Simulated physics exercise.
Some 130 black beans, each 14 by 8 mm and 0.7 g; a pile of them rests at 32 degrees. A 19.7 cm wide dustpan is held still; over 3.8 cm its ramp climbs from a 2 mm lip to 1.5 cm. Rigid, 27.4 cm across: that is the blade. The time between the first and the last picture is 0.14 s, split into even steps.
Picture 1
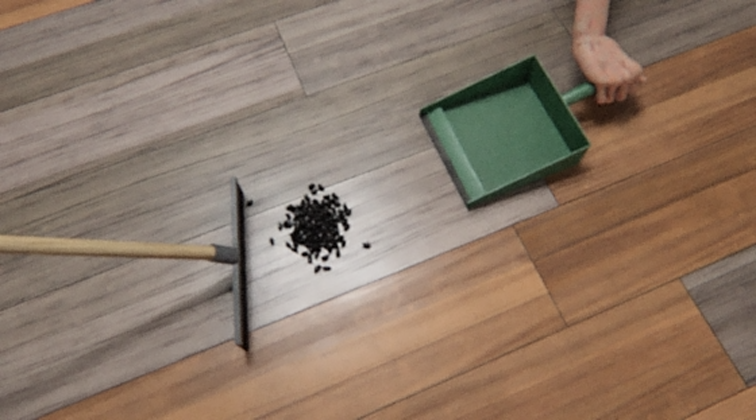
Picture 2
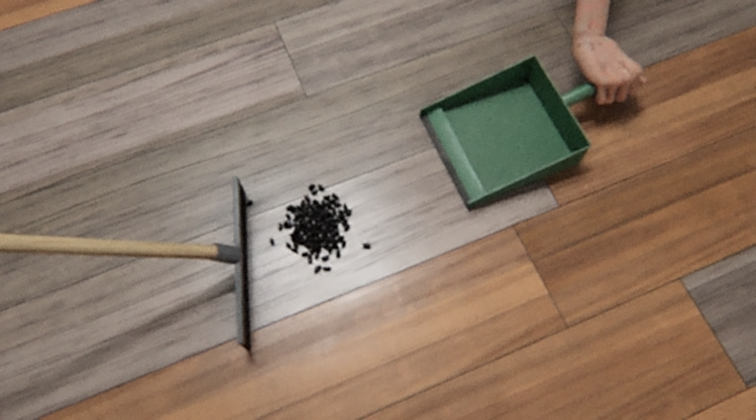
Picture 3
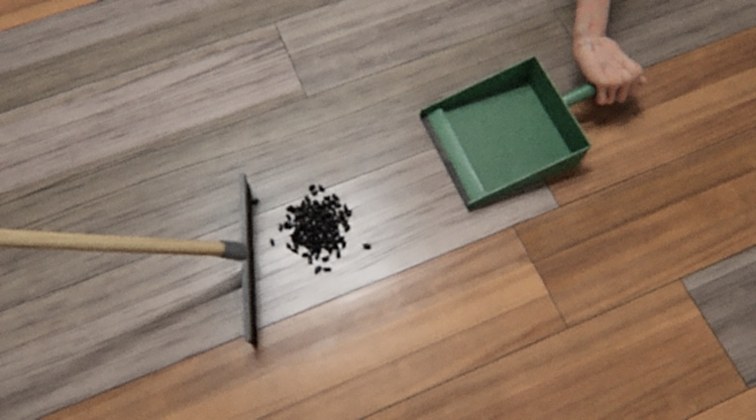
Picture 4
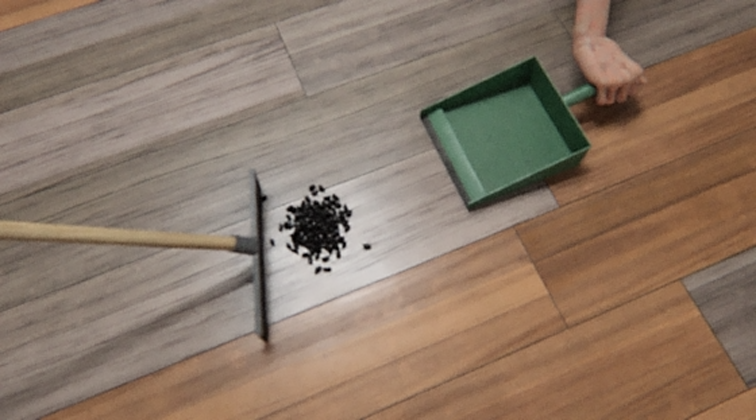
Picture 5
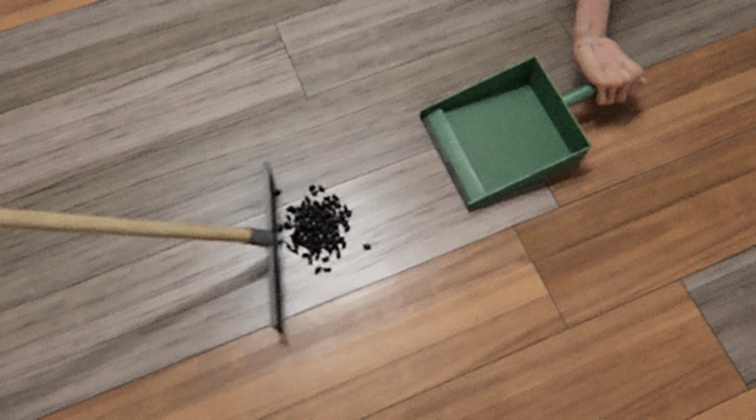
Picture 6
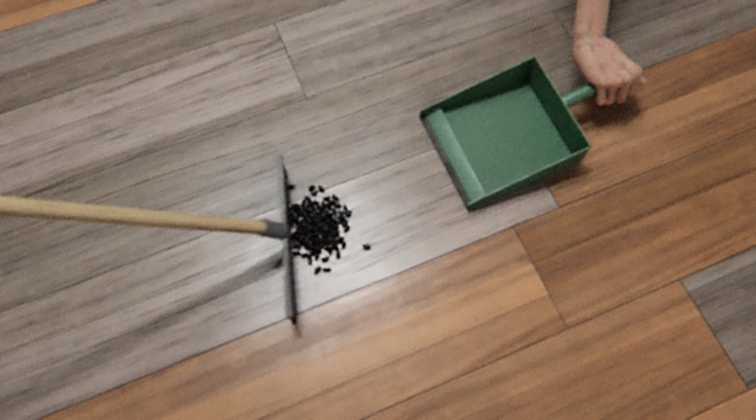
A broom sliding right across a wood floor into a pile of small black pieces while a hand holds a green dustpan still.
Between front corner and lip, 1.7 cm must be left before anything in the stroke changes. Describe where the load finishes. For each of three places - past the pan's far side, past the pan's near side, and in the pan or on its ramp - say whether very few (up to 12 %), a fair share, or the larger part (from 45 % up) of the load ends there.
Far side: Very few, near side: A fair share, pan: A fair share.
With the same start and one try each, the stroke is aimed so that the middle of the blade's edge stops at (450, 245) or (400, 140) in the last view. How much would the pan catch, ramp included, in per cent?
Close to 10 and 10 in a hundred, in that order.
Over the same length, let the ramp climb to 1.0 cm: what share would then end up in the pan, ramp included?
In that case roughly 25 percent.
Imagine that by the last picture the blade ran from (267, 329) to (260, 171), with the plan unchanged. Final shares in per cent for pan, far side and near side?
That ends as pan 0, far 0, and near 20.
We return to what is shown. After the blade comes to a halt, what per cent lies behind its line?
Around 0 per cent.
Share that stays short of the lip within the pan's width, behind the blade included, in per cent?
Around 50 in a hundred.
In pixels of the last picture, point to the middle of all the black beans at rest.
I'd say roughly (455, 188).
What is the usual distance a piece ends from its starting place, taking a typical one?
Around 26 centimetres.
Then, 0.14 s after the last picture, middle of the blade 16 cm from the lip; 0 % over the lip, far side 0 %, near side 15 %.
Then, 0.23 s after the last picture, middle of the blade 8 cm from the lip; 0 % over the lip, far side 0 %, near side 25 %.
Then, 0.45 s after the last picture, middle of the blade 5 cm from the lip; 25 % over the lip, far side 0 %, near side 30 %.
In the end, far side 0 %, near side 30 %, pan 20 %, in front of the lip or behind the blade 50 %.
